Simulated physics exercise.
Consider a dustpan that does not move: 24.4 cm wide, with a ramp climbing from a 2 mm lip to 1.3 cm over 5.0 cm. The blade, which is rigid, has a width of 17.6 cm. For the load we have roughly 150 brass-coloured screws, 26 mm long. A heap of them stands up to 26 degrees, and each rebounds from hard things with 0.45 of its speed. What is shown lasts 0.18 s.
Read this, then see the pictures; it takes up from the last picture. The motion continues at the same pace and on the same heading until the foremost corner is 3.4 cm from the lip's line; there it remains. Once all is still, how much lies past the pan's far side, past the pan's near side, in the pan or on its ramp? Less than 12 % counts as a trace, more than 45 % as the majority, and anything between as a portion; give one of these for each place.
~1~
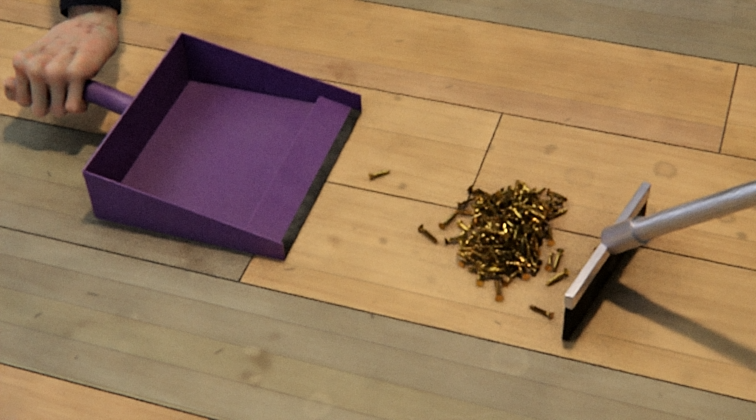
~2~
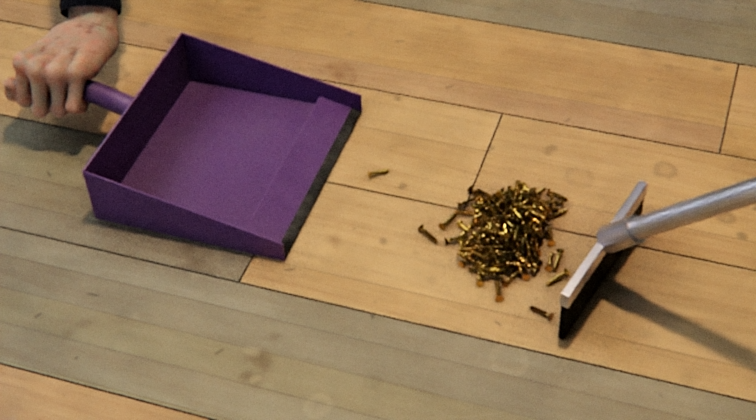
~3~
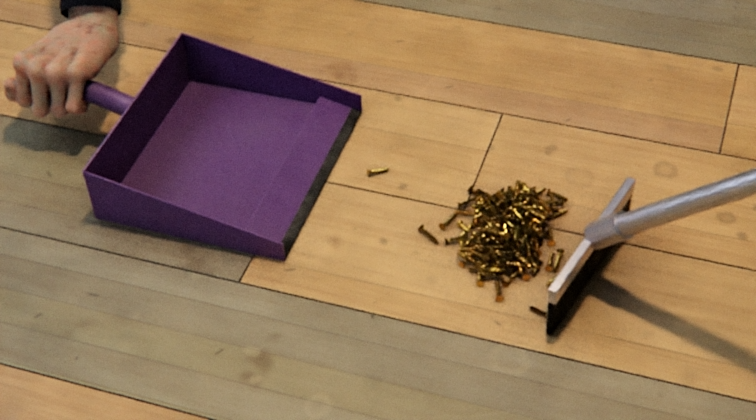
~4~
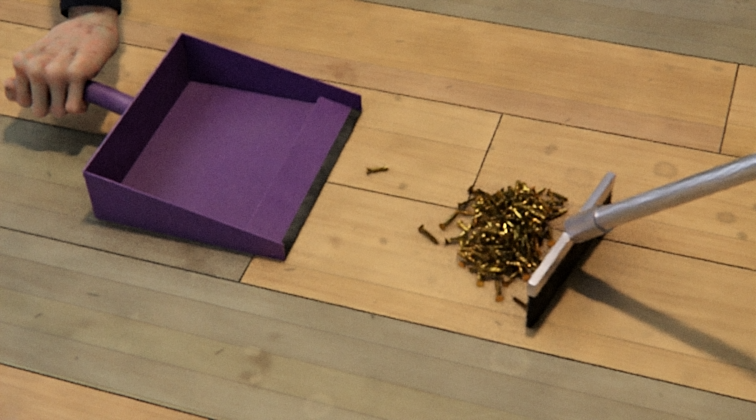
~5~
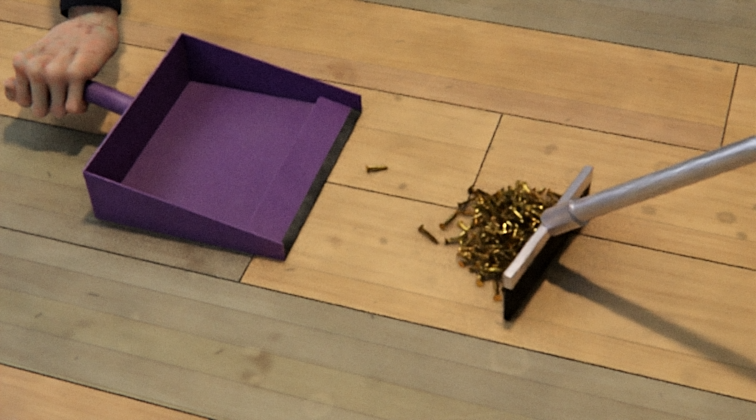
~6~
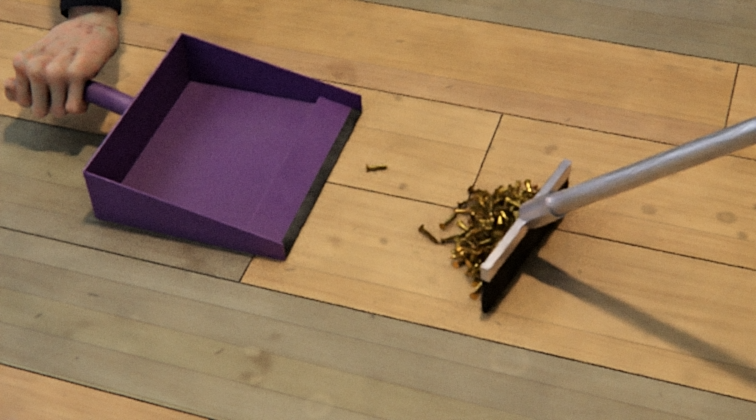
Far side - a trace, near side - a trace, pan - a portion.
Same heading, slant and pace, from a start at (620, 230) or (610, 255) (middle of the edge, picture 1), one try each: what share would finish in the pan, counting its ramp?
The two tries give about 20 % and about 25 %.
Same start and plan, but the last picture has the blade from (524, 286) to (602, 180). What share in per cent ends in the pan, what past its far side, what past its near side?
You'd see pan at 5, far at 0 and near at 0.
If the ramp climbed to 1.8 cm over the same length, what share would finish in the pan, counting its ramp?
Then around 15 percent, ramp counted.
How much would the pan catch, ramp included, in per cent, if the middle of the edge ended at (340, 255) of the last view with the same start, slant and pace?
Share caught: Approx. 10 %.
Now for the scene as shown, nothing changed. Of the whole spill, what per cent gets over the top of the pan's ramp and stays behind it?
Near 0 per cent, I'd say.
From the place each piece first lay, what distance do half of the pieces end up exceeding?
20 cm or so.
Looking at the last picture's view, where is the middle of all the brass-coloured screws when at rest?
About (341, 171).
Then, 0.14 s after the last picture, middle of the blade 14 cm from the lip; 0 % over the lip, far side 0 %, near side 0 %.
Then, 0.24 s after the last picture, middle of the blade 8 cm from the lip; 0 % over the lip, far side 0 %, near side 0 %.
Then, 0.47 s after the last picture, middle of the blade 6 cm from the lip; 25 % over the lip, far side 0 %, near side 0 %.
In the end, far side 0 %, near side 0 %, pan 25 %, in front of the lip or behind the blade 75 %.
